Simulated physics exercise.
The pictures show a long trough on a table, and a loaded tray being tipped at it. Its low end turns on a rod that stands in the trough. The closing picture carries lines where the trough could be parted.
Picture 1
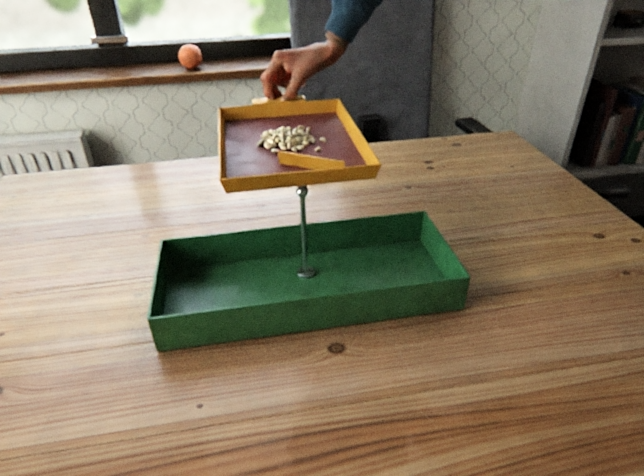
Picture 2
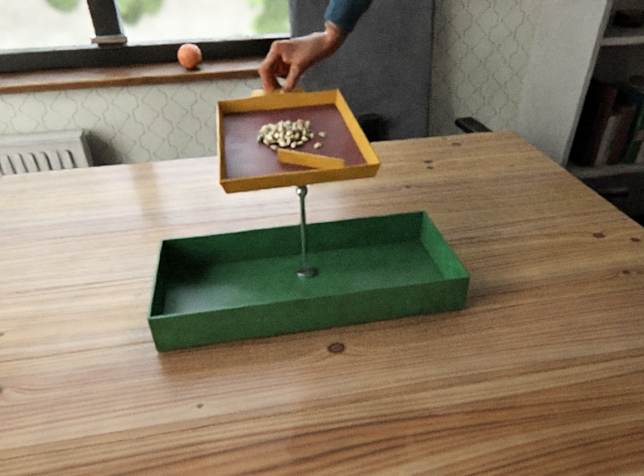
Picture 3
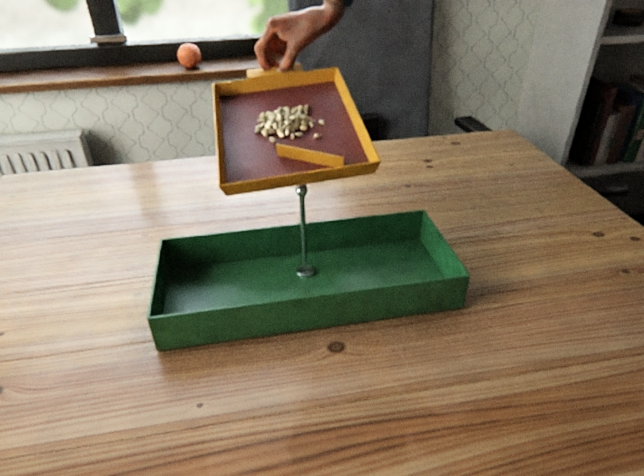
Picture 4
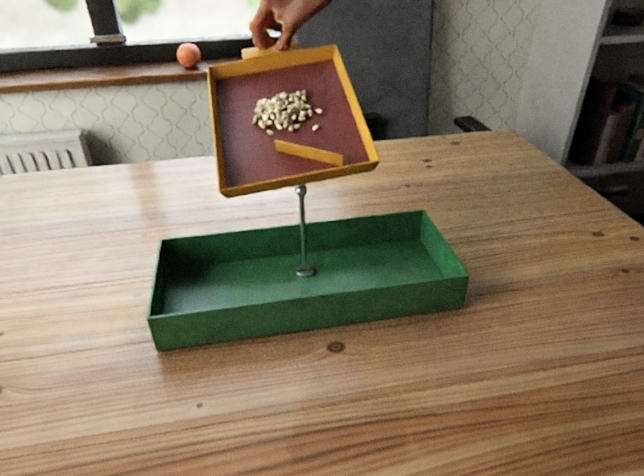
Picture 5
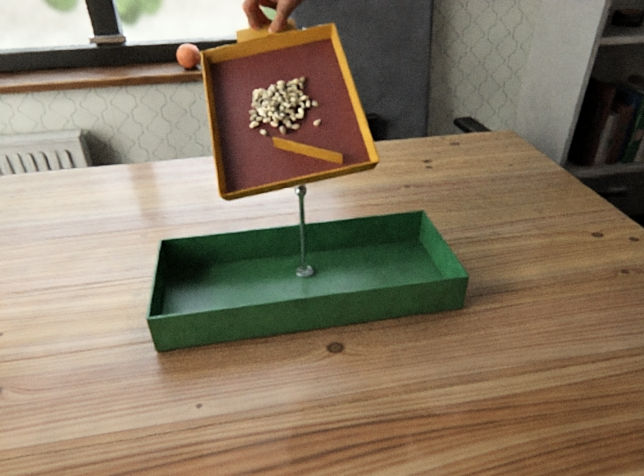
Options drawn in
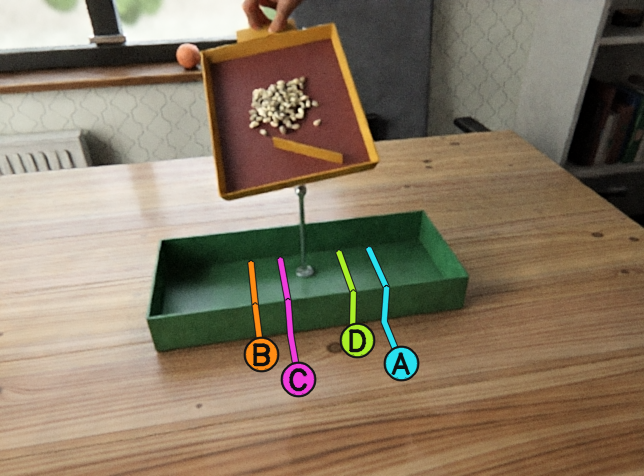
In a room with patterned wallpaper and a window at upper left, a wooden table is seen from slightly above by a still camera. A long green trough rests on it, a thin rod rising from inside to an orange-rimmed, dark red tray holding pale beans and a slanted orange strip. A hand at the tray's far edge raises that side steadily, tilting the tray toward the viewer, its near left corner dipping slightly.
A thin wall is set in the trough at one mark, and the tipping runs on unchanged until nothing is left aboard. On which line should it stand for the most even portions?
Best: B.
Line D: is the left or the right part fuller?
More lands on the left.
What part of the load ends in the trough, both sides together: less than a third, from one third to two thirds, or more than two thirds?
It is more than two thirds.
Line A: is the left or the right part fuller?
Left.
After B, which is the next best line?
C.
On the marked copy, line A crosses the front rim at (386, 287); line B crosses the front rim at (255, 304); line C crosses the front rim at (287, 300); line D crosses the front rim at (353, 291).
Choosing A, of what is caught, all on the left of the divider, none on the right.
Choosing B, of what is caught, about half on the left of the divider, about half on the right.
Choosing C, of what is caught, most on the left of the divider, about a quarter on the right.
Choosing D, of what is caught, all on the left of the divider, none on the right.
